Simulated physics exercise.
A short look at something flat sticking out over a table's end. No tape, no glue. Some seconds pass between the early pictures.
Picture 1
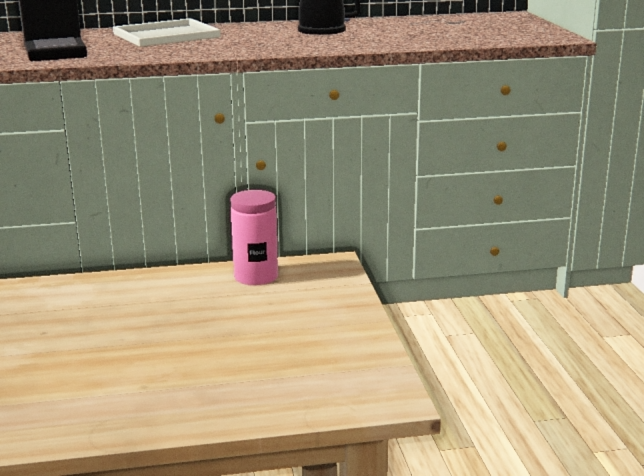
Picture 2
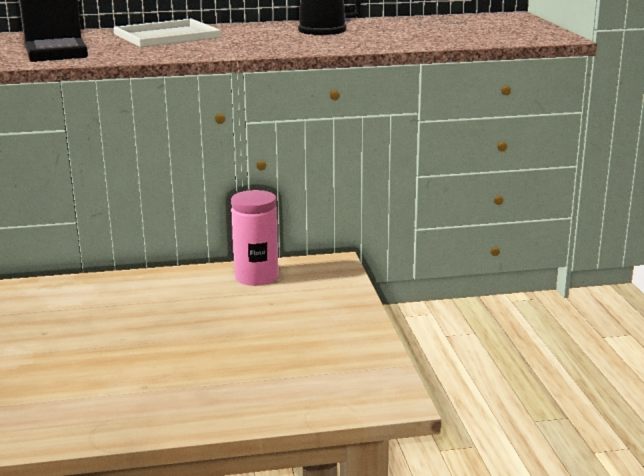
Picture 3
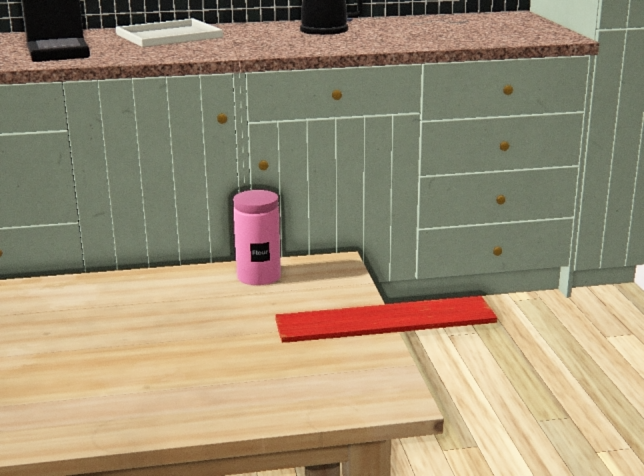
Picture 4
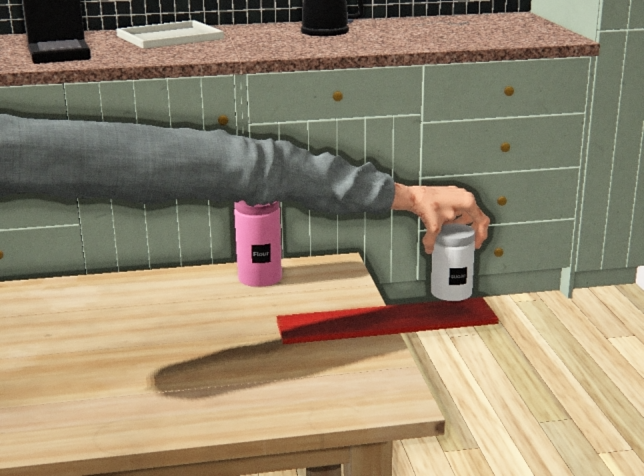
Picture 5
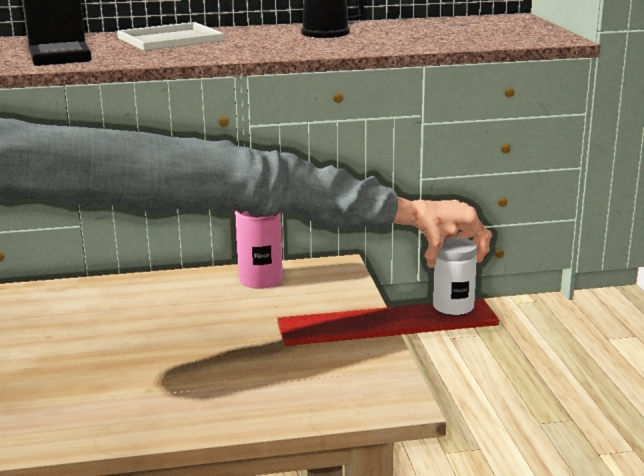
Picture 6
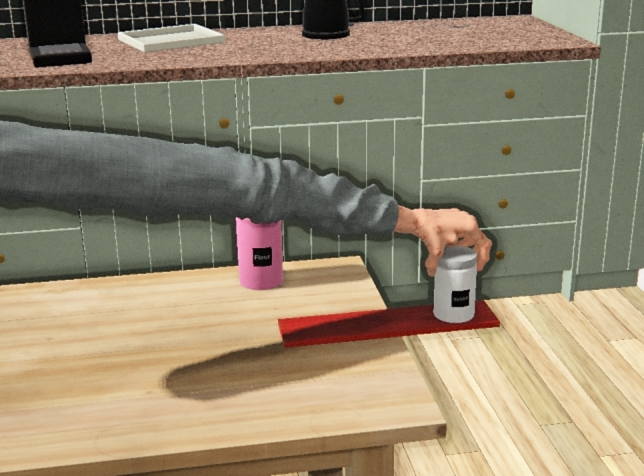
In a kitchen, a pink jar stood on a wooden table, then a flat red strip appeared, jutting past the right end, and a grey-sleeved arm lowered a white jar onto its outer part, still gripping it.
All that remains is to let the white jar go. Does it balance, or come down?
In the end the board goes over.
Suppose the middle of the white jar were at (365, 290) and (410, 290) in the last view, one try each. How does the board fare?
First, it keeps its balance; second, it goes over.
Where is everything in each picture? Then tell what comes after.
In the first frame, the last thing is not in view yet; pink jar (255, 238).
In the second frame, the last thing is not in view yet; pink jar (255, 238).
In the third frame, the last thing is not in view yet; pink jar (257, 238).
The fourth frame shows coming down; white jar (453, 262); pink jar (259, 239).
The fifth frame shows coming down; white jar (455, 275); pink jar (259, 241).
The sixth frame shows set down, still held; white jar (455, 284); pink jar (260, 242).
Then, 0.40 s later than the last frame, white jar now down on the floor or falling; red board on its side.
Then, 0.60 s later than the last frame, red board now down on the floor or falling.
Then, 0.80 s later than the last frame, things are still on the move.
When it is over, down on the floor or falling, white jar and red board; pink jar as before. The board comes down.
